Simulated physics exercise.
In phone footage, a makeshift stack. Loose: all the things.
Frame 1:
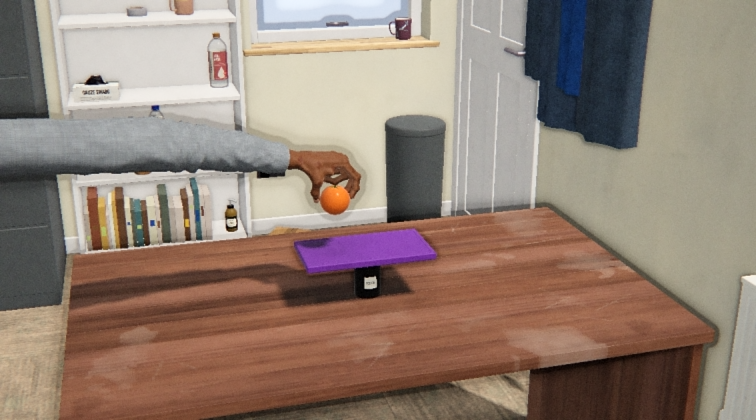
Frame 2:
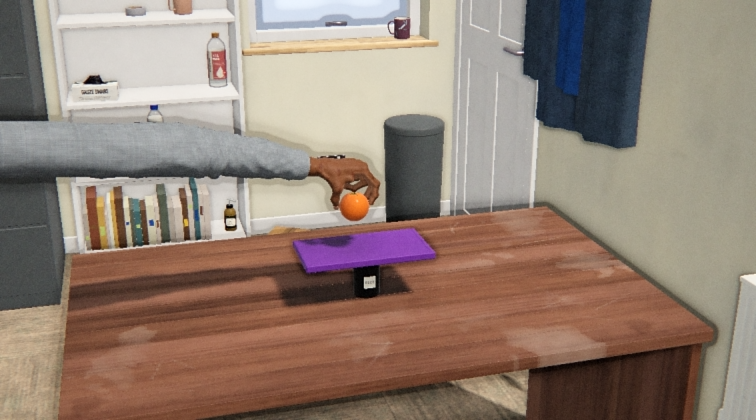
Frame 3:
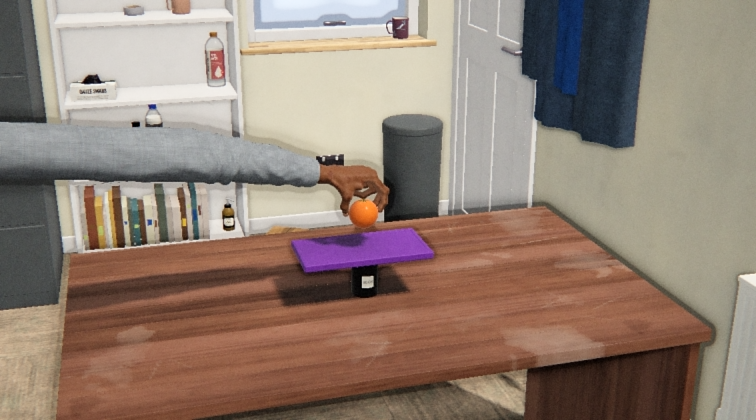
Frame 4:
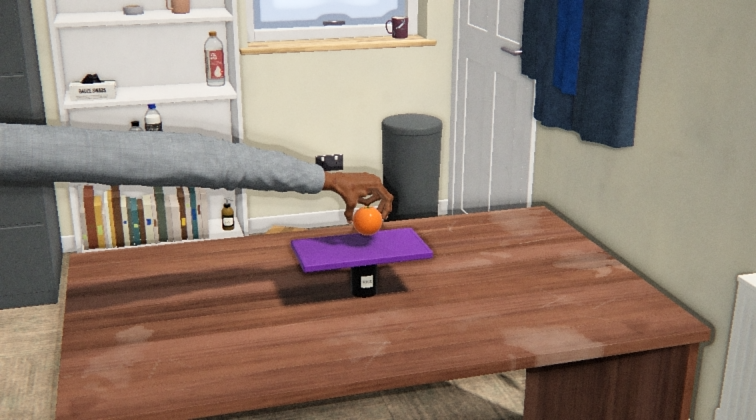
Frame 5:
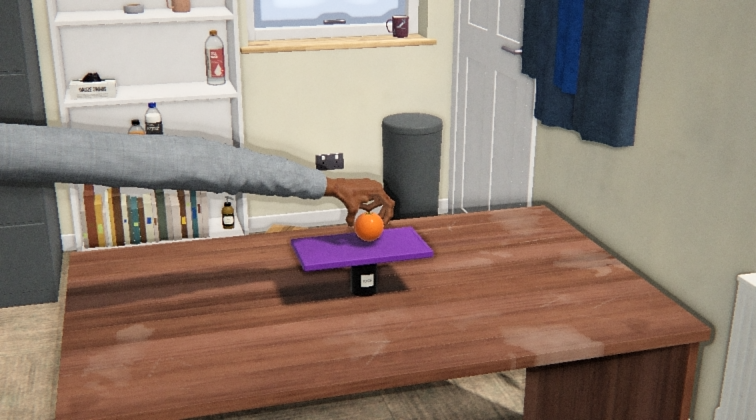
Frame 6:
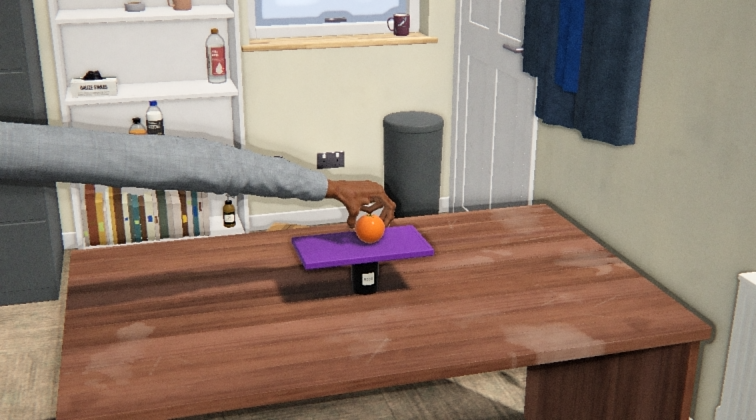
In the video, a hand in a gray sleeve moves a small orange tomato rightward and down above a purple lid balanced on a dark bottle on a wooden table, lowering it onto the lid while still touching it.
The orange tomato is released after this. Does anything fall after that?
The stack stays put.
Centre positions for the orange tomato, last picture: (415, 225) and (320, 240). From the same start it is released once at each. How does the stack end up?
Trial 1: Falls over. Trial 2: Falls over.
Then, 0.20 s later than the last frame, all is still.
Then, 0.40 s later than the last frame, orange tomato resting near (370, 229).
When it is over, all 3 as before. End places, in pixels of the last picture, orange tomato near (370, 229). The stack keeps its balance.
